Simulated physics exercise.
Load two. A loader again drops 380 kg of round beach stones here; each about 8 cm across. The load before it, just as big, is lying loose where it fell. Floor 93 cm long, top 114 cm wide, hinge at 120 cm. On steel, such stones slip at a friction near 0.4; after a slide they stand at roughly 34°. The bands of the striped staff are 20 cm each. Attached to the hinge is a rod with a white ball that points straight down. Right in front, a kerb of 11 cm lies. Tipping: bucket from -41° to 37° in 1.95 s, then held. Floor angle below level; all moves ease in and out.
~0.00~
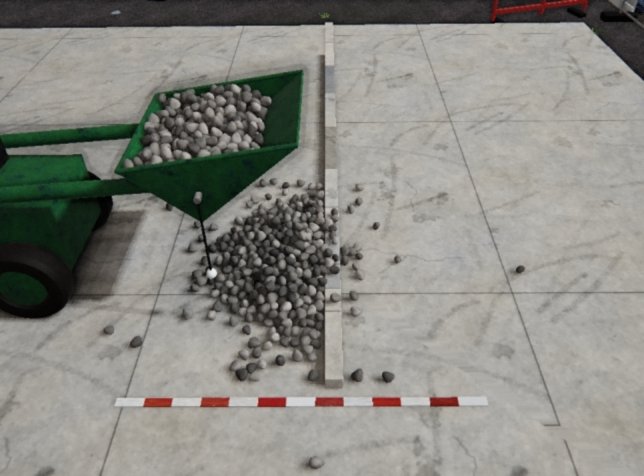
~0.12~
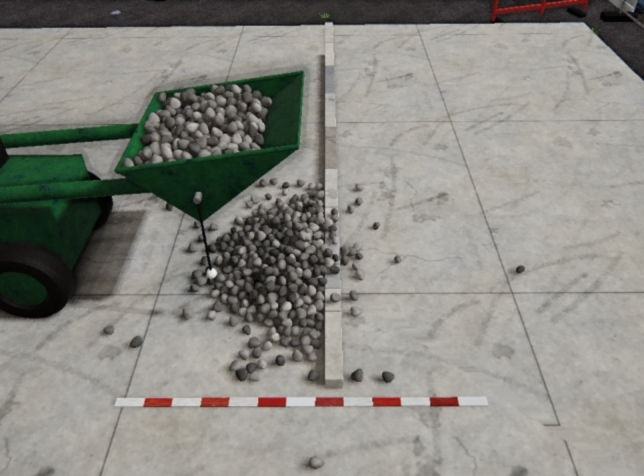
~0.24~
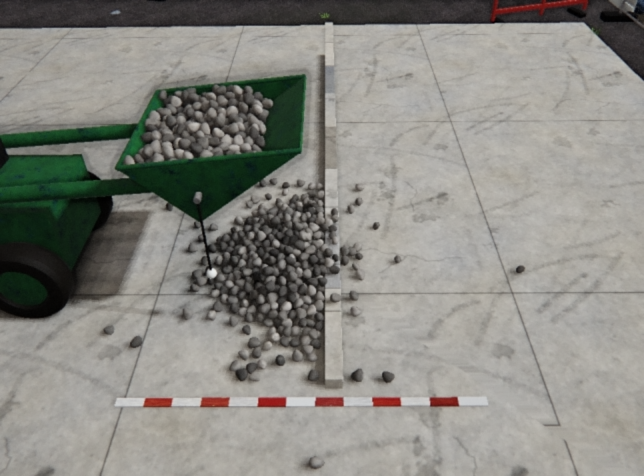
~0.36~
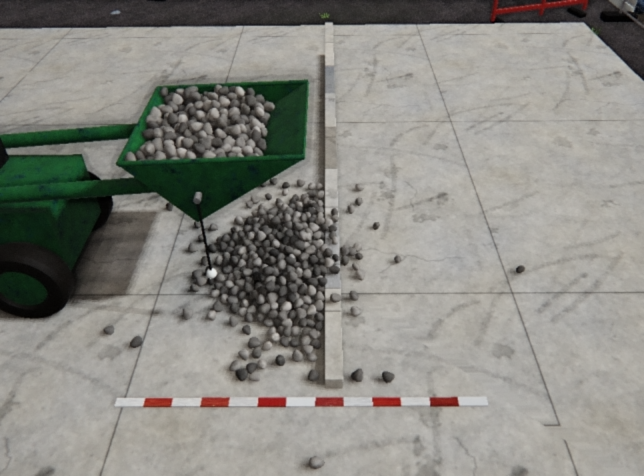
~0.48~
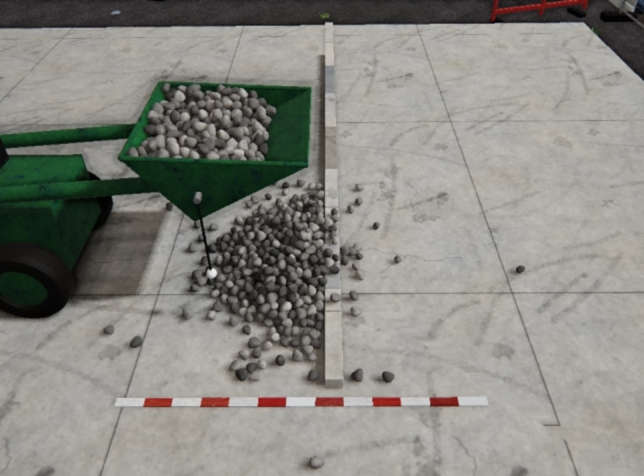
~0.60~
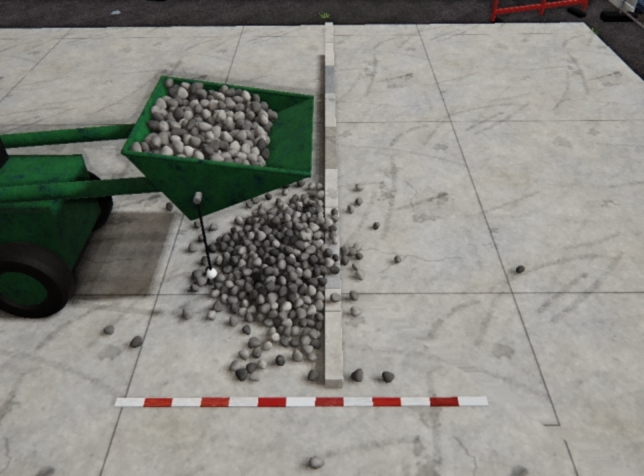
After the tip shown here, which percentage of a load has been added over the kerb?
Roughly 73 out of 100.
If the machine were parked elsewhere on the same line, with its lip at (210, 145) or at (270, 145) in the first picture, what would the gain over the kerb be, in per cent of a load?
The first would add around 5 per cent, the second around 45 per cent.
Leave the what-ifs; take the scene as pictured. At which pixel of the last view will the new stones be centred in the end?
The middle lies near (367, 254) in the last picture.
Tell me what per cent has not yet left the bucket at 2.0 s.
25 %.
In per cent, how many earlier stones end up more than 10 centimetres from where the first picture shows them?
About 5 %.
After 1.5 s the floor is at 25°; in per cent of one load, 98 in the bucket, 98 on this side of the kerb, 4 over the kerb; the foremost stones are at (388, 251).
After 2.0 s the floor is at 37°; in per cent of one load, 26 in the bucket, 145 on this side of the kerb, 29 over the kerb; the foremost stones are at (426, 267).
After 2.4 s the floor is at 37°; in per cent of one load, 0 in the bucket, 141 on this side of the kerb, 59 over the kerb; the foremost stones are at (470, 264).
After 5.1 s the floor is at 37°; in per cent of one load, 0 in the bucket, 124 on this side of the kerb, 76 over the kerb; the foremost stones are at (527, 272). Net gain over the kerb, 73.
